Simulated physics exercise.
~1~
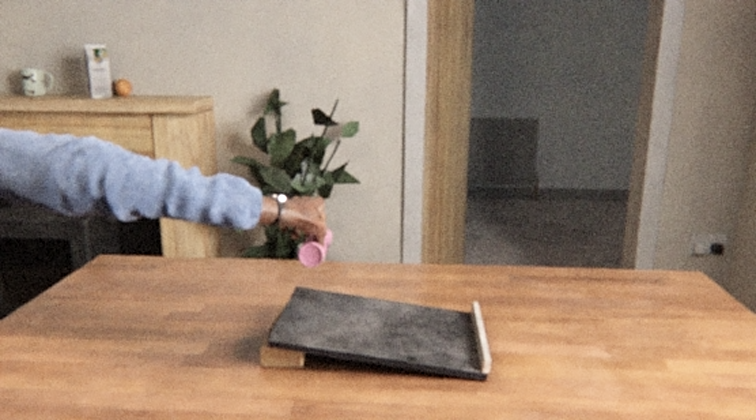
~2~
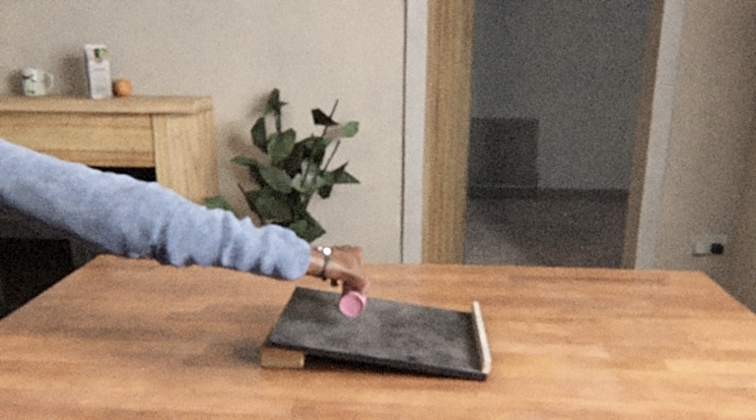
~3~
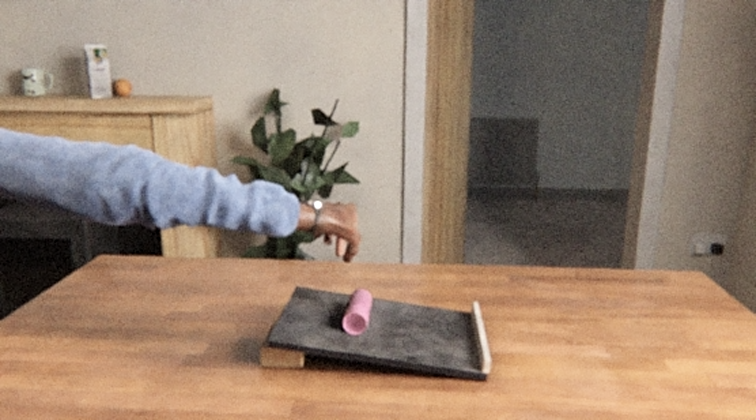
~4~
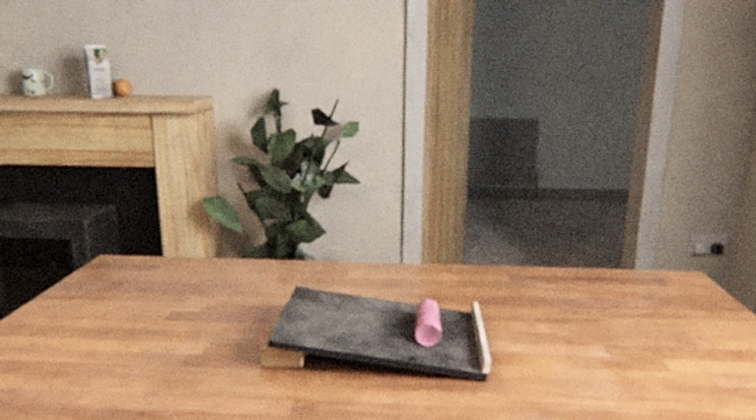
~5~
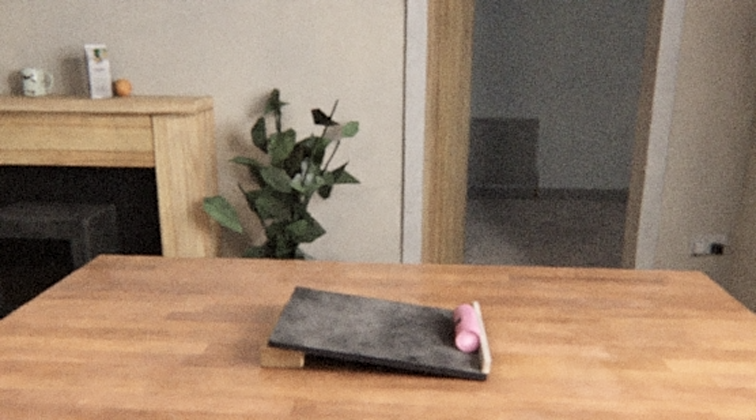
On a wooden table in a room with a leafy plant behind, a hand in a blue sleeve lays a pink cylinder on its side on a tilted dark board and draws back. The cylinder rolls down to the right and ends against the raised strip at the board's low edge.
